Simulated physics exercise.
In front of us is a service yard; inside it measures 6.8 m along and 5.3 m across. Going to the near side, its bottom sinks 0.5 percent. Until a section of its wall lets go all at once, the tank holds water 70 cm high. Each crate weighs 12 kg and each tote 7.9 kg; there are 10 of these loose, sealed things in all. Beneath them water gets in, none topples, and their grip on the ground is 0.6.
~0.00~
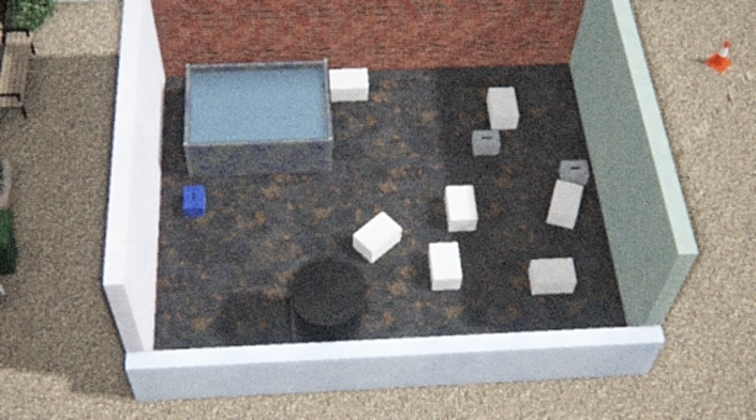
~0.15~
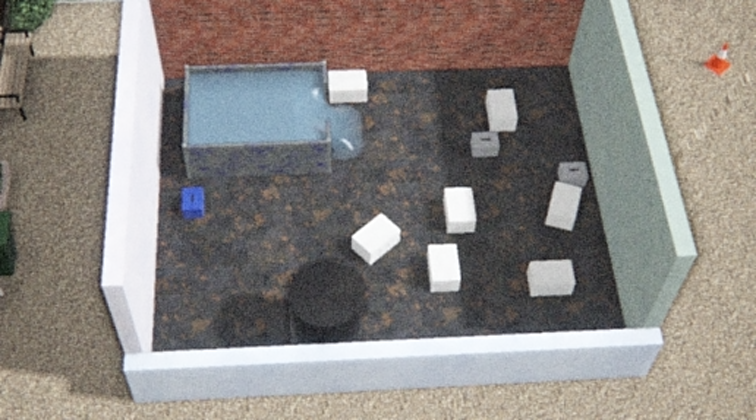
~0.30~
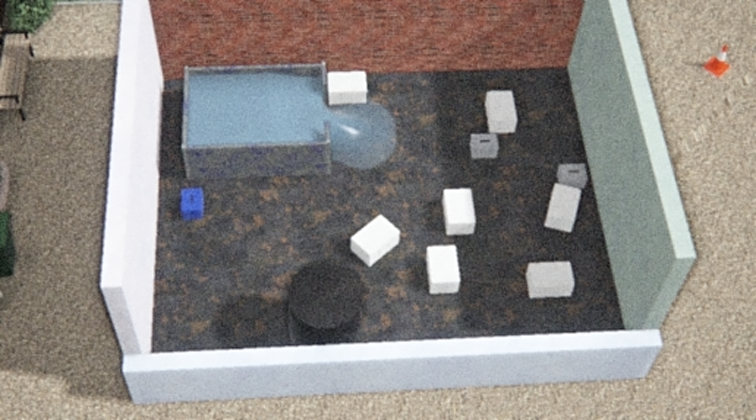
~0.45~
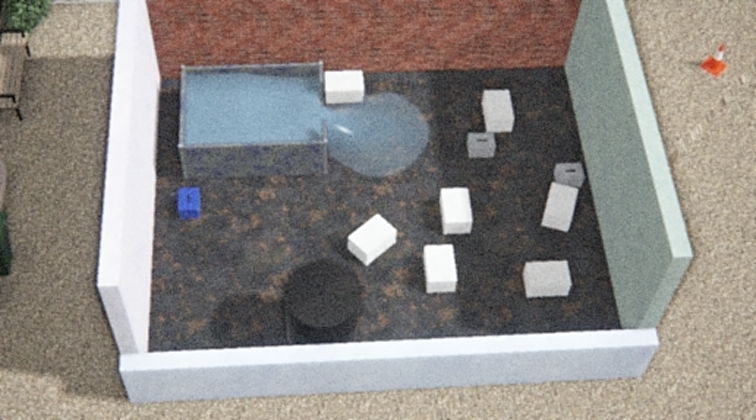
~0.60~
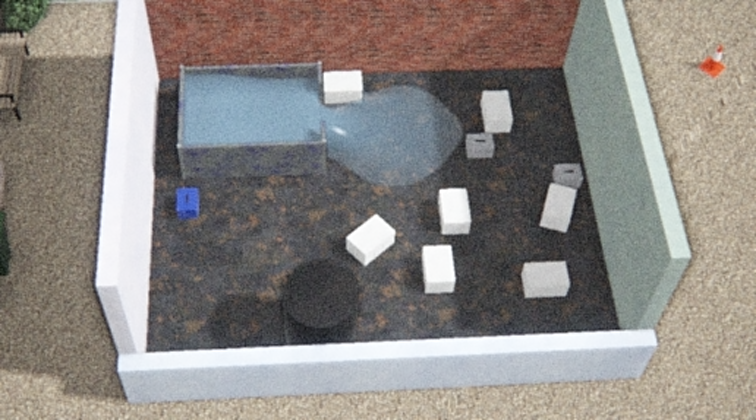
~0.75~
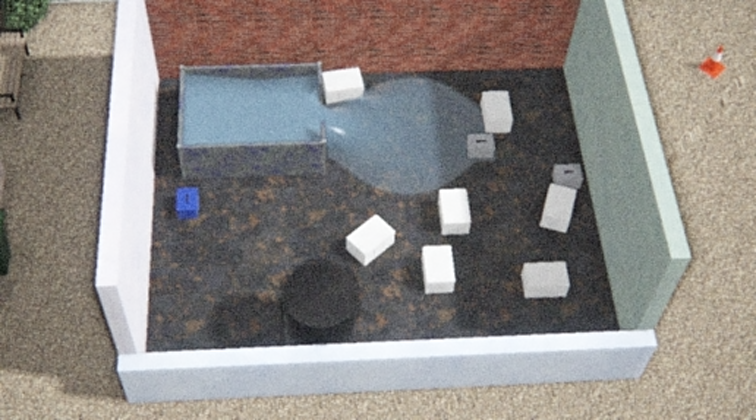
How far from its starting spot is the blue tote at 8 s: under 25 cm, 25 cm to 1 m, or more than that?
It remains in place.
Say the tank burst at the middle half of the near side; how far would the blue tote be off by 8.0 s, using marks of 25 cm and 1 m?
Then the blue tote slides a little.
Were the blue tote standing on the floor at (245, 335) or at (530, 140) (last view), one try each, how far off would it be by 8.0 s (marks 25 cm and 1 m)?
Respectively: It rests almost unmoved; it is shoved a long way.
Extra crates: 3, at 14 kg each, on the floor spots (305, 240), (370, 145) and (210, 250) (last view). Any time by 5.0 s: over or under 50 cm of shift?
The first one ends up inside that, the second beyond that, the third inside that.
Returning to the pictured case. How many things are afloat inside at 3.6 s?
By my count, 5.
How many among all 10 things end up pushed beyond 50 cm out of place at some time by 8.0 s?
The total is 8.
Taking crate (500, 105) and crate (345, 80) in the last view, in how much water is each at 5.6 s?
Depths: Near 7 cm, then near 3 cm.
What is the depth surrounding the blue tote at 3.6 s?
Roughly 0 cm deep.
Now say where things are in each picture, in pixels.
In the first frame, the blue tote at (194, 197) rests on the ground; water covers 3.2 m2; 0 of 10 have shifted.
In the second frame, the blue tote at (193, 199), on the bottom; 3.7 m2 under water; 0 of 10 have shifted.
In the third frame, the blue tote at (192, 200), on the bottom; water covers 4.4 m2; 0 of 10 have shifted.
In the fourth frame, the blue tote at (189, 199) rests on the ground; 5.3 m2 under water; 0 of 10 have shifted.
In the fifth frame, the blue tote at (187, 199), on the bottom; water covers 6.4 m2; 0 of 10 have shifted.
In the sixth frame, the blue tote at (187, 199), on the bottom; 7.7 m2 under water; 0 of 10 have shifted.
After 1.6 s the blue tote is near (187, 199), 0.0 m from its start, aground; 0 afloat.
After 3.6 s the blue tote is near (187, 199), 0.0 m from its start, aground; 5 afloat.
After 5.6 s the blue tote is near (187, 199), 0.0 m from its start, aground; 5 afloat.
After 8.0 s the blue tote is near (187, 199), 0.0 m from its start, aground; 5 afloat.
